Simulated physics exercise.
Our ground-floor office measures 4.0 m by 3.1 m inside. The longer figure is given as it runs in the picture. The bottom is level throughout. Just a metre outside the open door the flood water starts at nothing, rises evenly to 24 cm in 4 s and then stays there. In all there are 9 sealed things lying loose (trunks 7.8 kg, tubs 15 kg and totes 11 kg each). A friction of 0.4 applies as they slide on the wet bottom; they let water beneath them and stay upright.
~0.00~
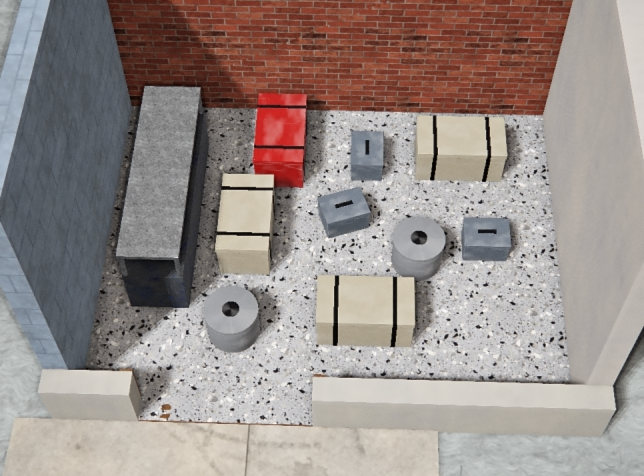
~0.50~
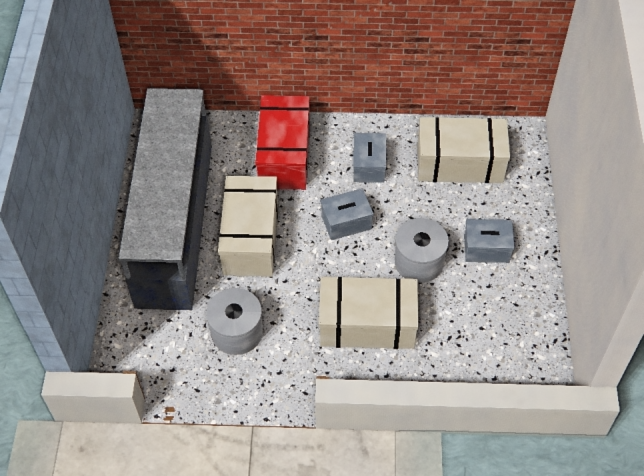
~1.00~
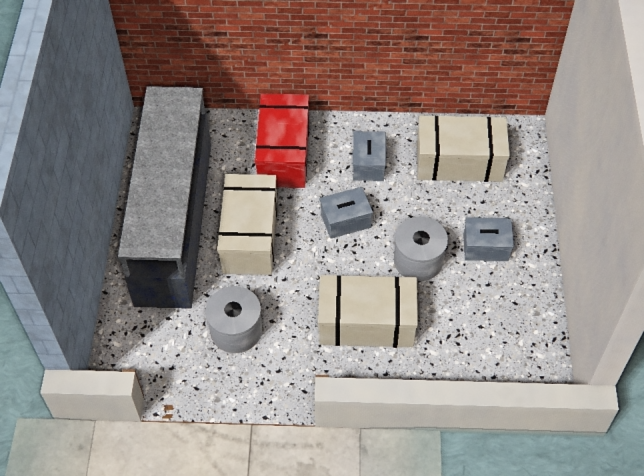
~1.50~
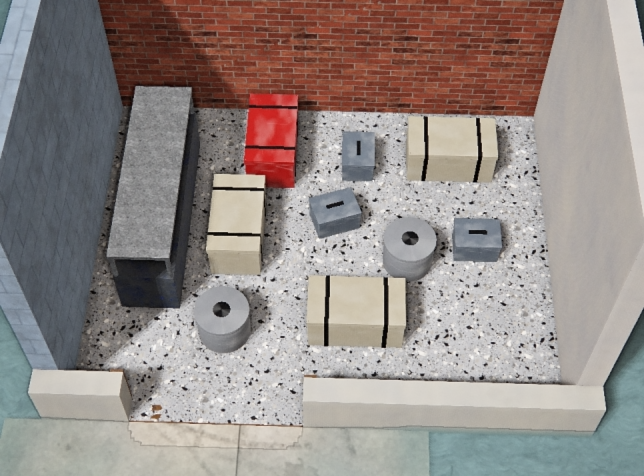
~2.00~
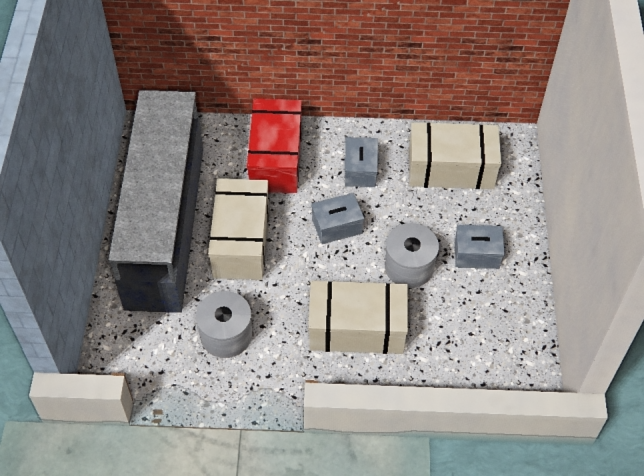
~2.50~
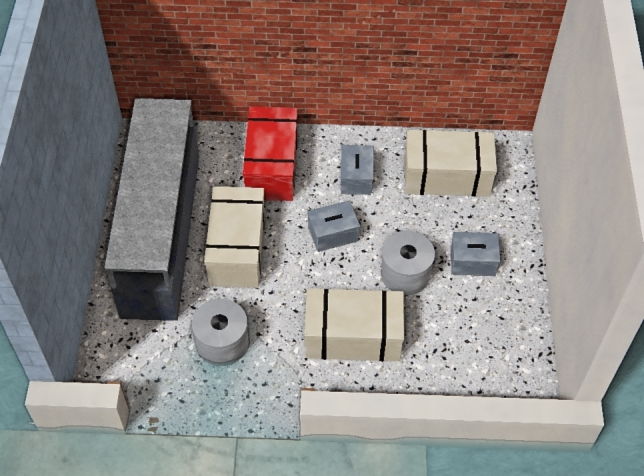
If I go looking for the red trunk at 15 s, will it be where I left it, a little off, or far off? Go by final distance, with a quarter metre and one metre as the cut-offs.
You will find it far off.
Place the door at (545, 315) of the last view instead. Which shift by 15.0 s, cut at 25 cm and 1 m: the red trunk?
With that change, the red trunk is swept well off.
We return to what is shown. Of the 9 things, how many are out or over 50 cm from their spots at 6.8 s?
Tally: 4.
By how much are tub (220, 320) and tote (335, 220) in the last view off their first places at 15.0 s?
The first is 200 cm from its start, the second 200 cm.
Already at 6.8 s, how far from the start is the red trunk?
20 cm, give or take.
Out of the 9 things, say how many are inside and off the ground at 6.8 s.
It comes to 4.
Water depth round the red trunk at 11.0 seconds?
Close to 18 centimetres.
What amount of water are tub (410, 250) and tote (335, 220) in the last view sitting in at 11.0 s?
First about 10 cm, second about 19 cm.
After 3.5 s the red trunk is near (271, 140), 0.0 m from its start, aground; 0 afloat.
After 6.8 s the red trunk is near (277, 121), 0.2 m from its start, afloat; 4 afloat.
After 11.0 s the red trunk is near (427, 127), 1.4 m from its start, afloat; 8 afloat.
After 15.0 s the red trunk is near (409, 324), 2.3 m from its start, afloat; 9 afloat.
